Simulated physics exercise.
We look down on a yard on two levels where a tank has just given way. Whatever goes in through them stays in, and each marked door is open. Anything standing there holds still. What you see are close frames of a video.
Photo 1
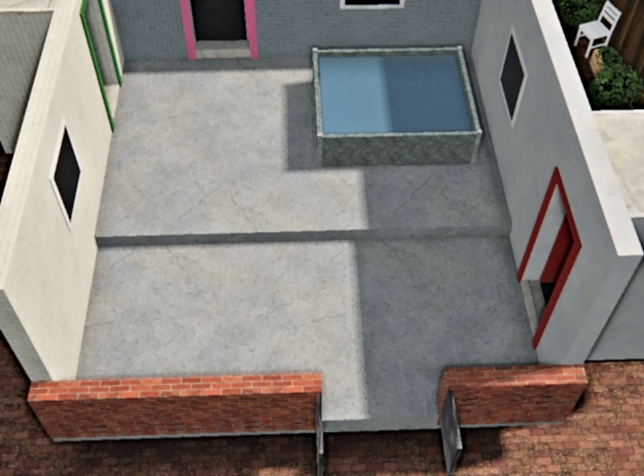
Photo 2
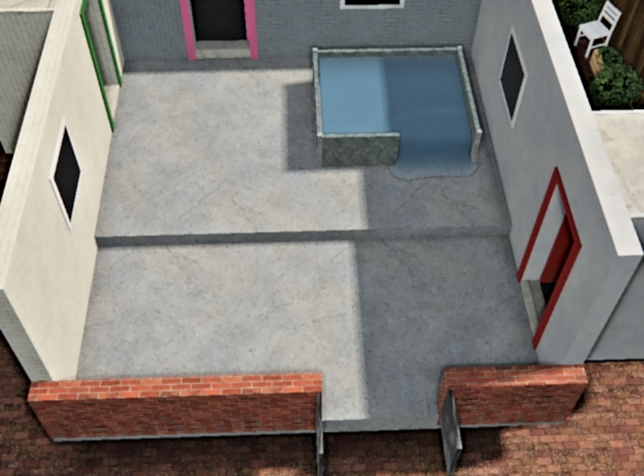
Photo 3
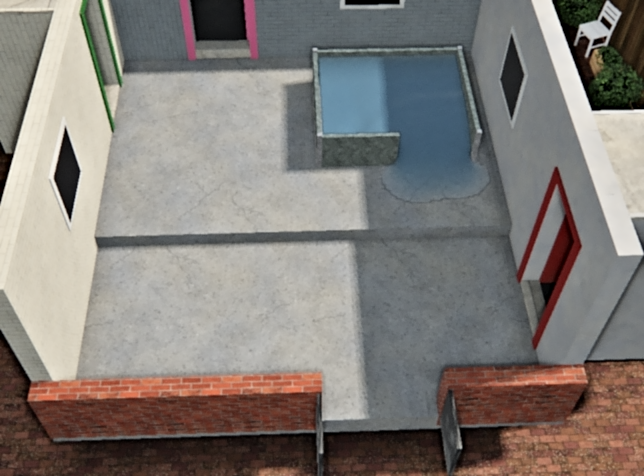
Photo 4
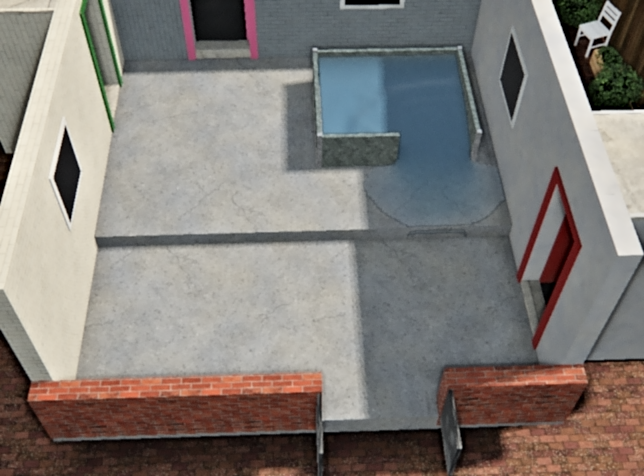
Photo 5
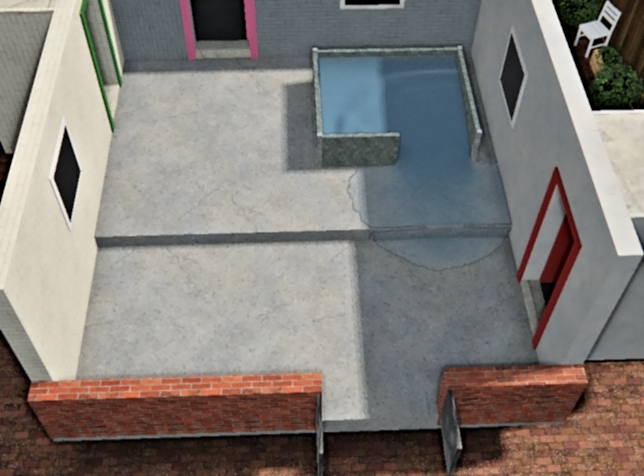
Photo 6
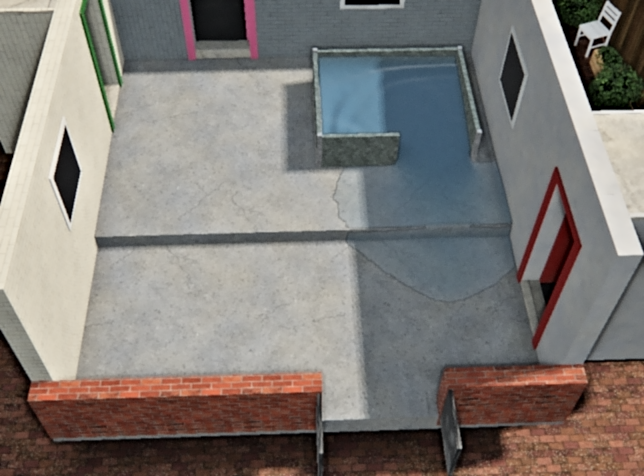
Water pouring from a gap in the tank's front wall, spreading across the upper level and over the step onto the lower.
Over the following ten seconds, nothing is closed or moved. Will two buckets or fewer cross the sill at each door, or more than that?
At the green door, two or fewer; at the pink door, two or fewer; at the red door, more than that.
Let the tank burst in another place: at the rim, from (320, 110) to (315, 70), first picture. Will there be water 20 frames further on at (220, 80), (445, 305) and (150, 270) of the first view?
As listed: Awash, free of water, flooded.
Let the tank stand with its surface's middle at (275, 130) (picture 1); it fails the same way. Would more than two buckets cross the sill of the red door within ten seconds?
Note: Red door does not reach it.
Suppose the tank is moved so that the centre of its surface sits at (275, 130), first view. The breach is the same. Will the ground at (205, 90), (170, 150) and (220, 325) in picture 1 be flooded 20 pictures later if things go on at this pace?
I'd say still dry for the first, still dry for the second and swamped for the third.
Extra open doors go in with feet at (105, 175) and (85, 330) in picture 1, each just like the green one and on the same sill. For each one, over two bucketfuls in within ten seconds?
Stays below the threshold, exceeds the threshold.
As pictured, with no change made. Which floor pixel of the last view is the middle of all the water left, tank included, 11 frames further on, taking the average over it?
At about (414, 178).
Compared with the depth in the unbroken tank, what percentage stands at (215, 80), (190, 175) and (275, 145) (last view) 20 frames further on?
In order: 0, 0, 0 %.
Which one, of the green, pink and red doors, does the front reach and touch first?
The door marked red.
A moment on, water covers 25 % of the floor; the green door not reached, the pink door not reached, the red door wet at the sill, nothing in.
Next, water covers 30 % of the floor; the green door not reached, the pink door not reached, the red door under two buckets in.
Then, water covers 35 % of the floor; the green door not reached, the pink door not reached, the red door under two buckets in.
Later, water covers 50 % of the floor; the green door not reached, the pink door not reached, the red door over two buckets in.
In the end, water covers 50 % of the floor; the green door not reached, the pink door not reached, the red door over two buckets in.
